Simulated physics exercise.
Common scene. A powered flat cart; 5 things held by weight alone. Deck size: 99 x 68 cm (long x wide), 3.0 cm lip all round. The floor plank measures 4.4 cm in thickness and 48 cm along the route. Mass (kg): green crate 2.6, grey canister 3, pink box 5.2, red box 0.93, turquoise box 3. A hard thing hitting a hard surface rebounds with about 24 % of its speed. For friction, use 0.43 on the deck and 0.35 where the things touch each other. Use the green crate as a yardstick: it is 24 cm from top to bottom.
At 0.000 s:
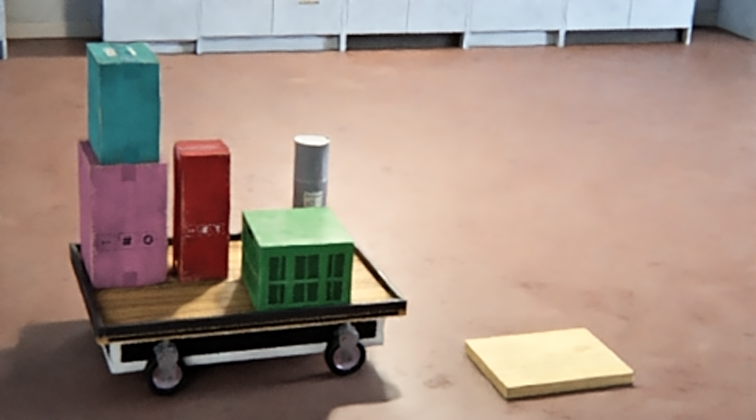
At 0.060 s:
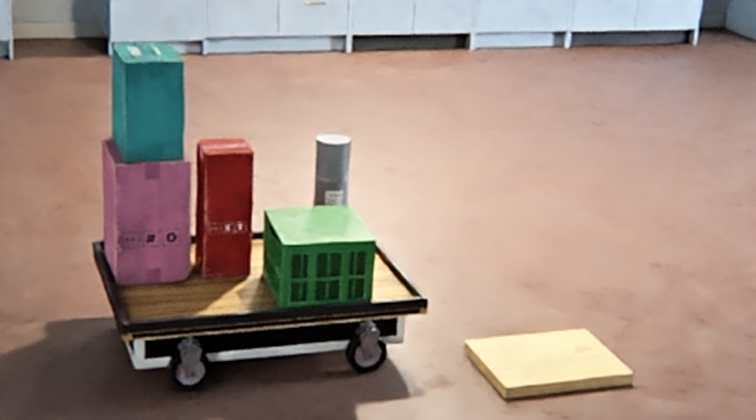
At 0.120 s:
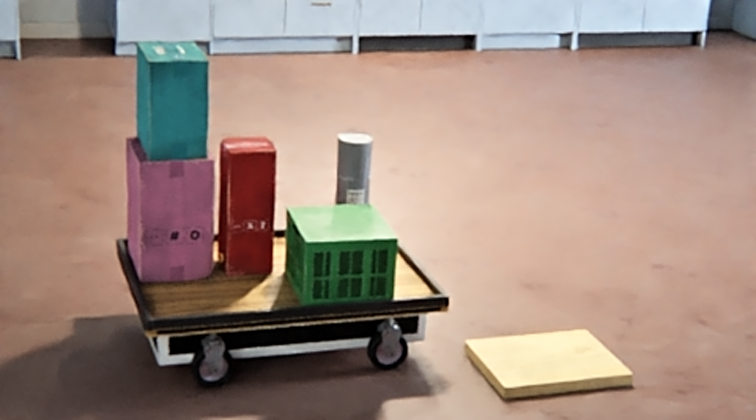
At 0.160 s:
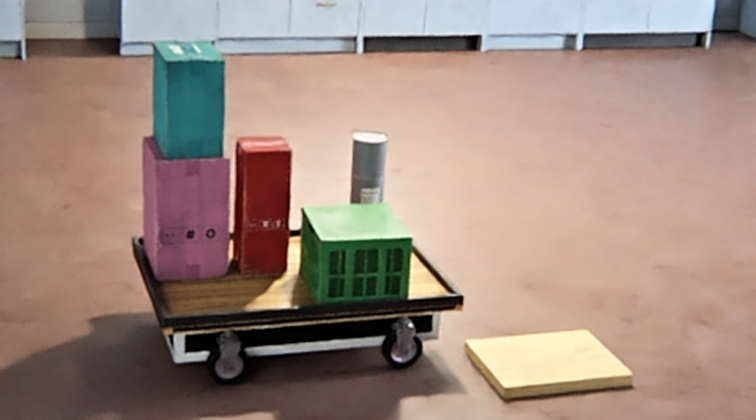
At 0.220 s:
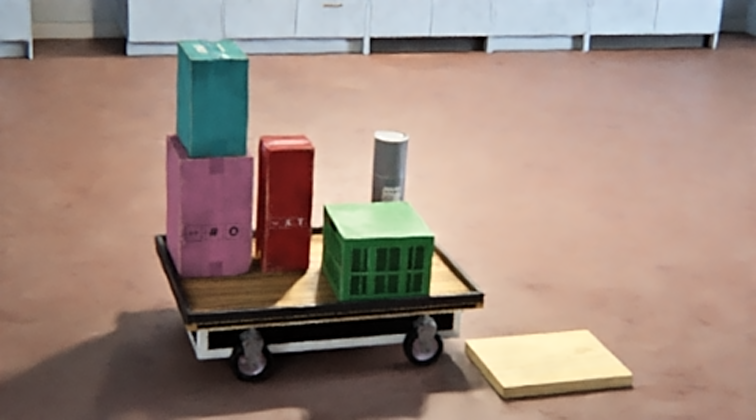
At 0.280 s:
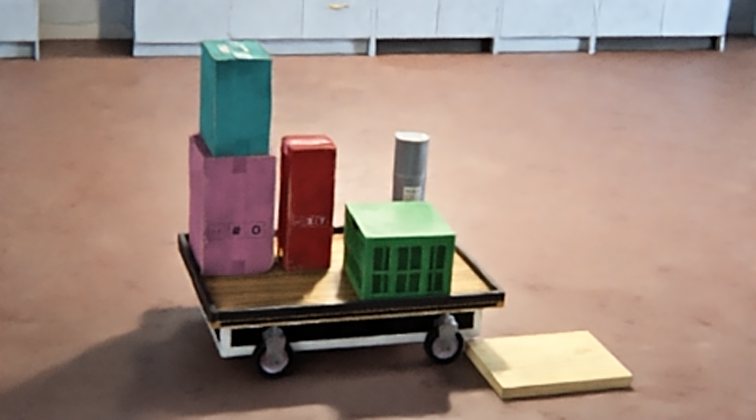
In a room, a flat cart carrying stacked boxes, a crate and a canister rolls right.
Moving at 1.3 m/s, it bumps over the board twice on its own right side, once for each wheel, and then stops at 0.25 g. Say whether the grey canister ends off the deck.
Looks like the grey canister is lost overboard.
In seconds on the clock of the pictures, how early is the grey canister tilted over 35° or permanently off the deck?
Roughly at the 1.4 s mark.
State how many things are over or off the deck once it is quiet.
The number here is 1.
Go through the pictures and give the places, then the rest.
In the first picture, cart has run 0 cm; grey canister (310, 195); green crate (296, 259).
In the second picture, cart has run 8 cm; red box (224, 208); turquoise box (147, 101).
In the third picture, cart has run 16 cm; green crate (339, 255); pink box (169, 208).
In the fourth picture, cart has run 21 cm; red box (262, 205); turquoise box (188, 99).
In the fifth picture, cart has run 29 cm; green crate (376, 252); pink box (208, 205).
In the sixth picture, cart has run 36 cm; grey canister (409, 190); red box (306, 203).
By 0.78 s, cart has run 101 cm; green crate 3 cm from its spot.
By 1.18 s, cart has run 153 cm; grey canister tilted 17° near (700, 175); red box tilted 4°; turquoise box 5 cm from its spot.
By 1.58 s, cart has run 201 cm; grey canister now off the deck; red box tilted 14°; turquoise box 6 cm from its spot.
By 2.18 s, cart has run 215 cm, stopped; red box tilted 6°; turquoise box 6 cm from its spot; green crate 3 cm from its spot.
When it is over (3.7 s), off the deck, grey canister; the other 4 within 10 cm of the start.
